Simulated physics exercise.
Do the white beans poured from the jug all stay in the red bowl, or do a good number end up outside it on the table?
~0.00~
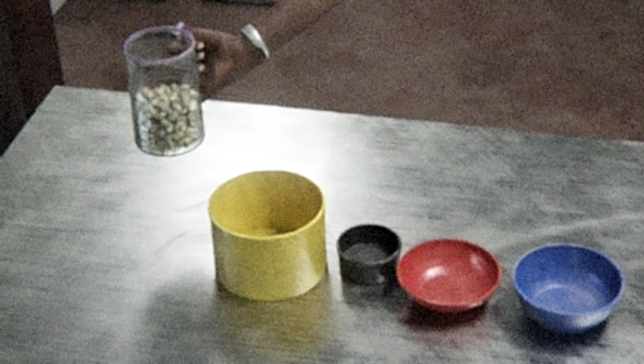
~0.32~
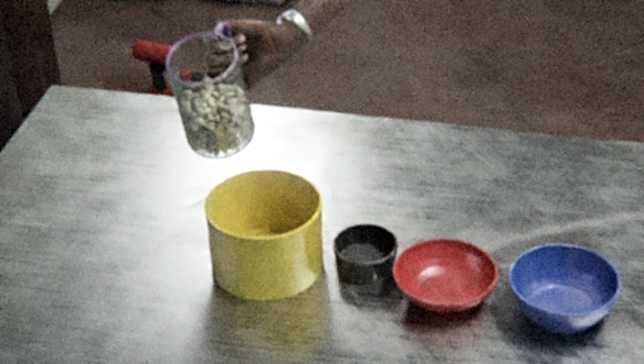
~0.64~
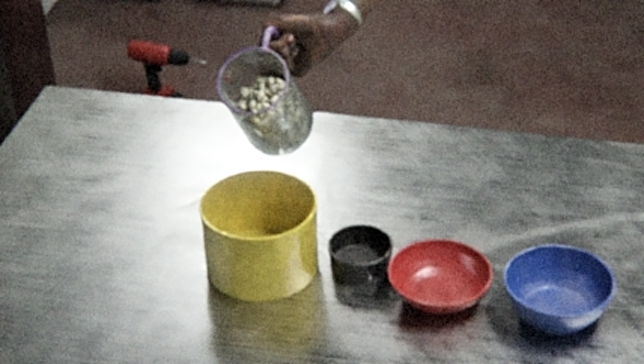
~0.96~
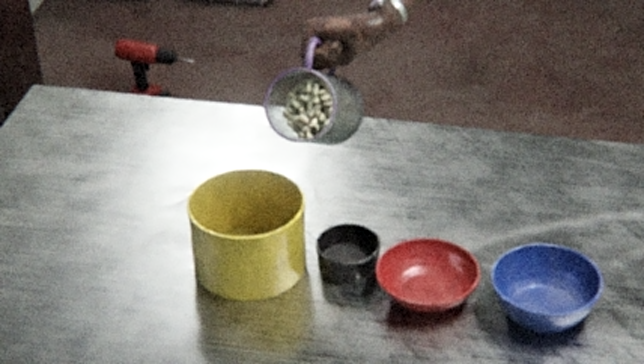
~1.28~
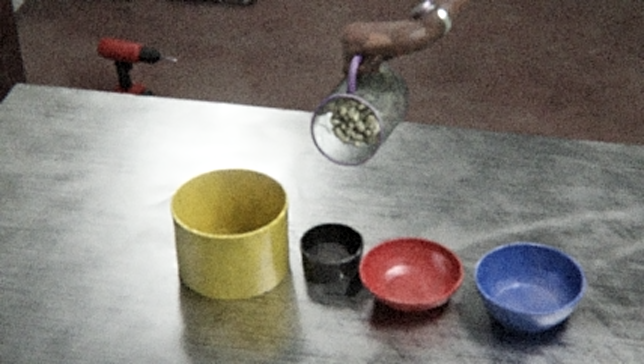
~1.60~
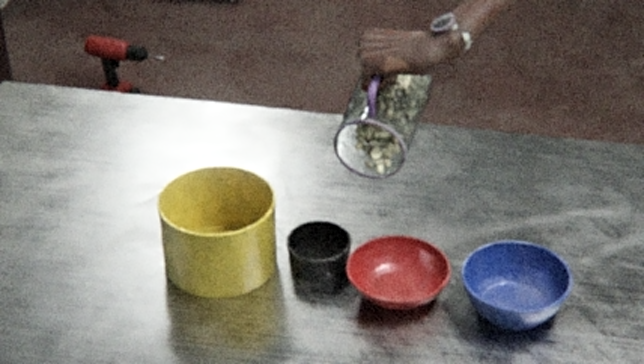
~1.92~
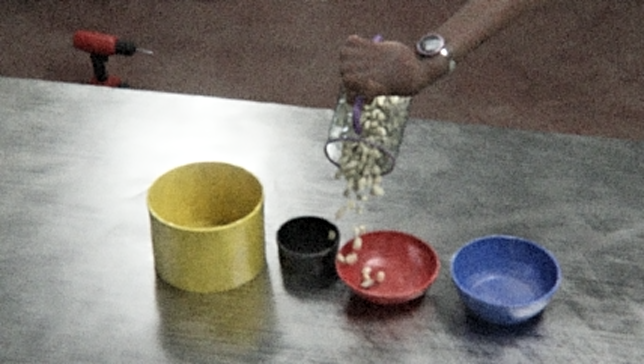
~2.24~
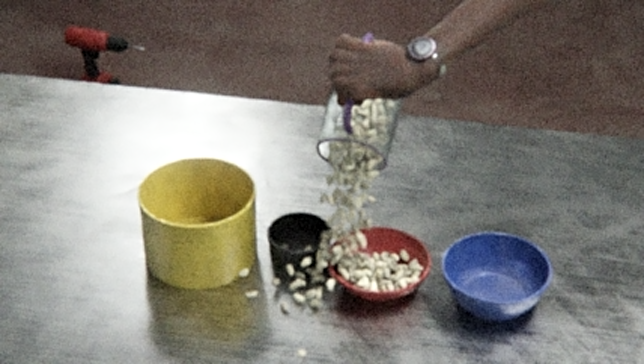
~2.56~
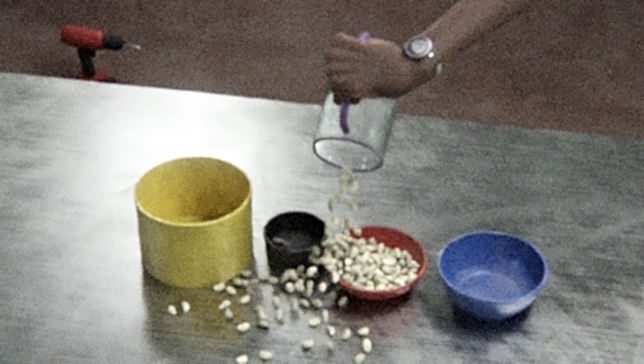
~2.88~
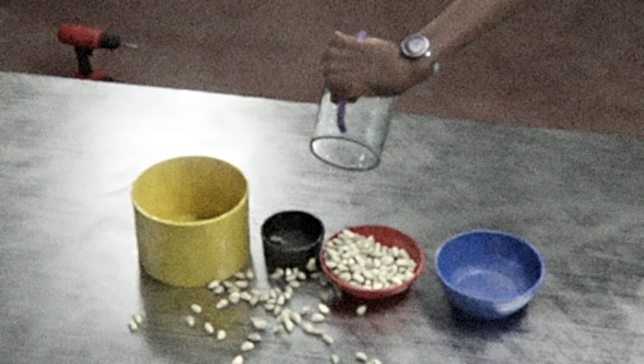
A good number end up scattered on the table, though most land in the red bowl. The yellow pot, black dish and blue bowl get few or none.
